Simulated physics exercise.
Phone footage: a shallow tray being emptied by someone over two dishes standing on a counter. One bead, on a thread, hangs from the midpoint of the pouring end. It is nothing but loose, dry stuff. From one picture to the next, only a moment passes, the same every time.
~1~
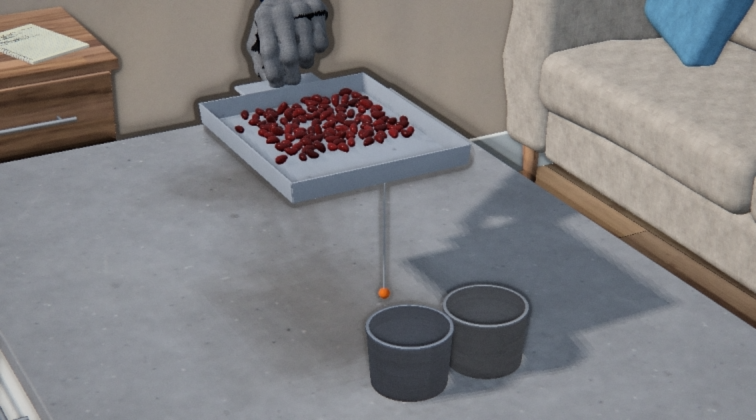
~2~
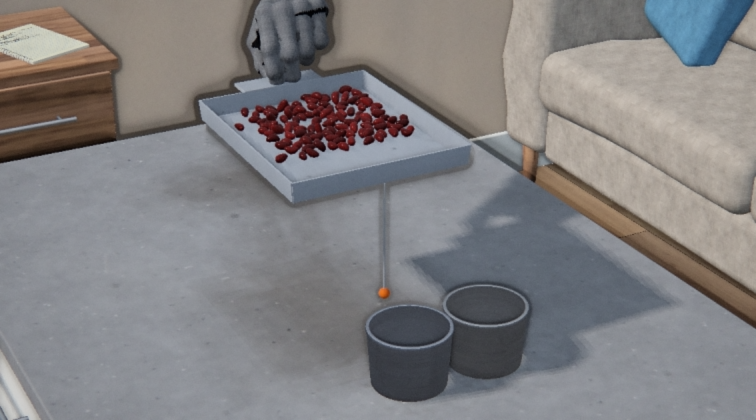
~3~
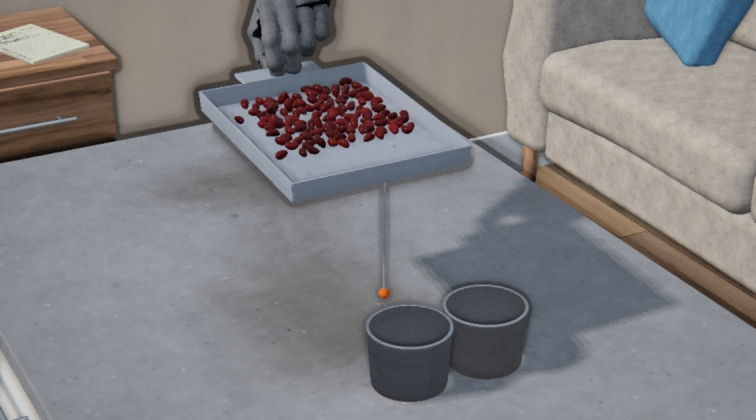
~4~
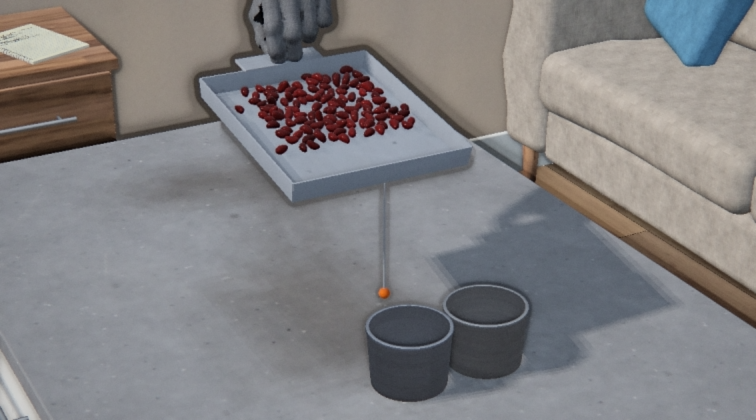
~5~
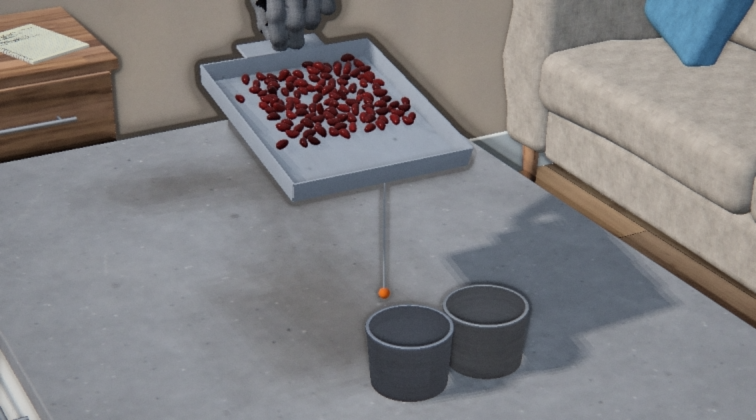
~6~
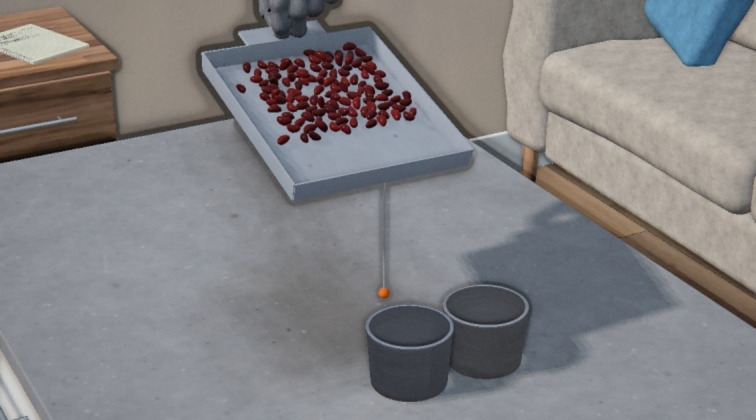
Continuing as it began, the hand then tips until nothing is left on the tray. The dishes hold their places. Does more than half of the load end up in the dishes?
Yes.
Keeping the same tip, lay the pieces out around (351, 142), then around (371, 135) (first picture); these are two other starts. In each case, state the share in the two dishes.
Roughly 70 and 60 percent, in that order.
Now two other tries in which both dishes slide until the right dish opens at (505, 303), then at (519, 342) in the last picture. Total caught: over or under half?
Well, a majority share the first time and a minority share the next.
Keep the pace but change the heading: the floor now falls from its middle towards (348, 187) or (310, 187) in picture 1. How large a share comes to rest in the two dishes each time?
I'd put it at some 20 % and then some 0 %.
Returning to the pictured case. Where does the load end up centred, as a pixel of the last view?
Close to (430, 373), more or less.
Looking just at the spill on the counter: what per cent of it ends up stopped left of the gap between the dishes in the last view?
I'd guess close to 60 %.
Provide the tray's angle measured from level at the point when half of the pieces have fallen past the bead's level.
Around 110° of tilt.
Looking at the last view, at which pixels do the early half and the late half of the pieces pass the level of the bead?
(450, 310) for the early half, (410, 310) for the late half.
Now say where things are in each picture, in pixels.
The first picture shows corners of the pouring end near (292, 182) and (468, 144), level; middle of the load near (329, 125), kidney beans; left dish near (430, 368); right dish near (507, 346); bead on its thread near (384, 293).
The second picture shows corners of the pouring end near (293, 182) and (468, 144), level; middle of the load near (329, 124).
The third picture shows corners of the pouring end near (293, 182) and (469, 145), tipped barely, level across its low end; middle of the load near (329, 118).
The fourth picture shows corners of the pouring end near (294, 182) and (469, 146), tipped a little, level across its low end; middle of the load near (330, 110).
The fifth picture shows corners of the pouring end near (295, 183) and (470, 147), tipped a little, level across its low end; middle of the load near (330, 102).
The sixth picture shows corners of the pouring end near (296, 183) and (471, 148), tipped clearly, level across its low end; middle of the load near (332, 94); left dish near (430, 368); right dish near (507, 346).
Shortly afterwards, tray tipped steeply; all but a few on the tray; only a few in the air.
Next, tray tipped right over; the bulk on the tray; only a few in the left dish; a little in the right dish; only a few outside both; a little in the air.
Some moments later, tray tipped past a quarter turn; near a third in the left dish; near a third in the right dish; near a third outside both.
In the end, tray tipped past a quarter turn; near a third in the left dish; near a third in the right dish; near a third outside both.
